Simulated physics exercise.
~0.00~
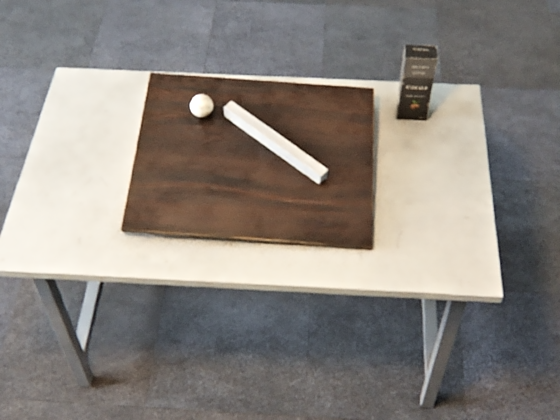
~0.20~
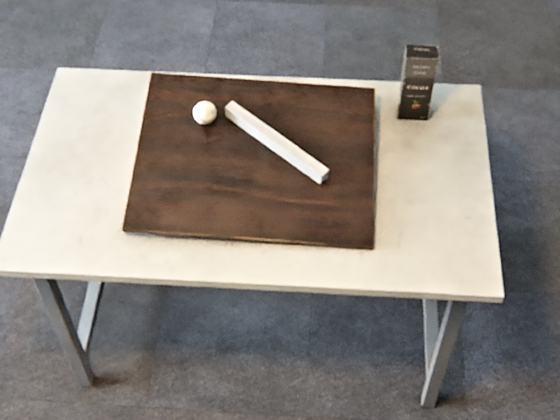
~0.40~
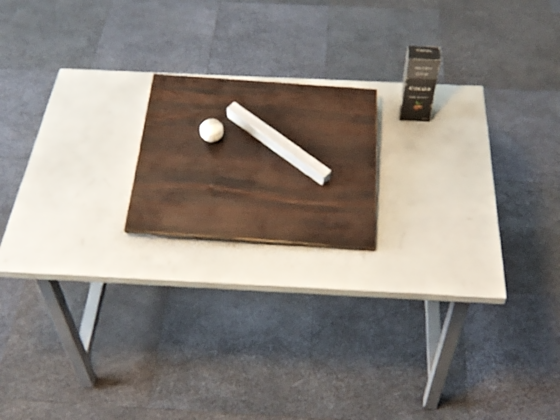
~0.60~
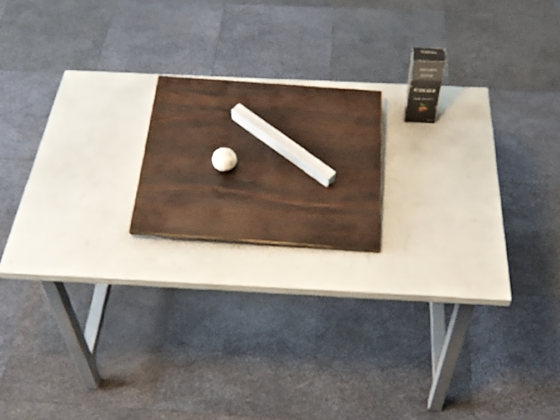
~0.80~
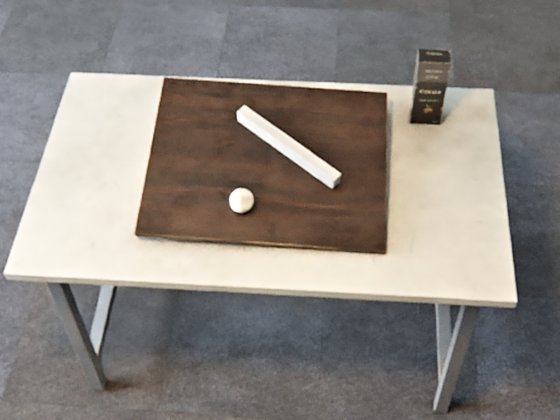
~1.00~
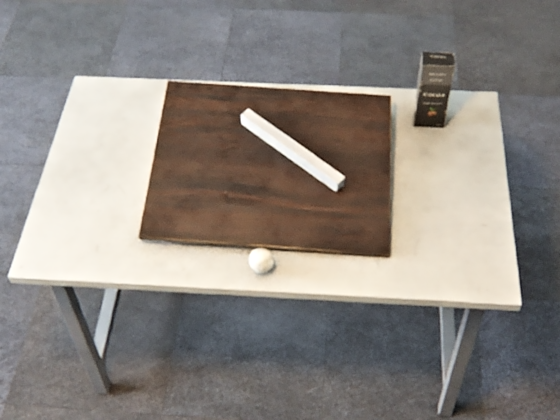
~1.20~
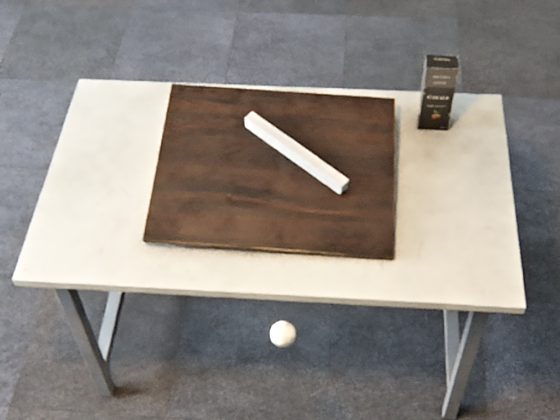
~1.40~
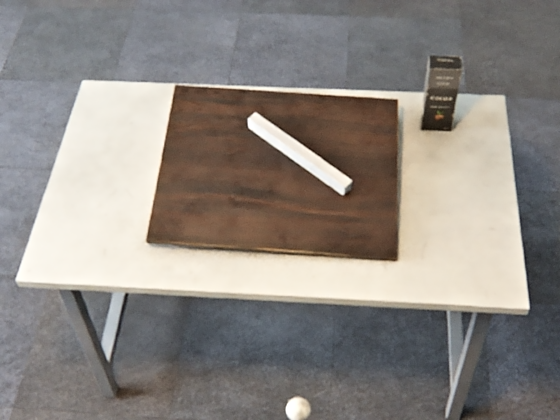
A white ball rolled down a tilted dark wooden board on a pale table, passing a white bar, then went over the near edge and dropped toward the floor, while the bar and a small black carton stayed where they were.
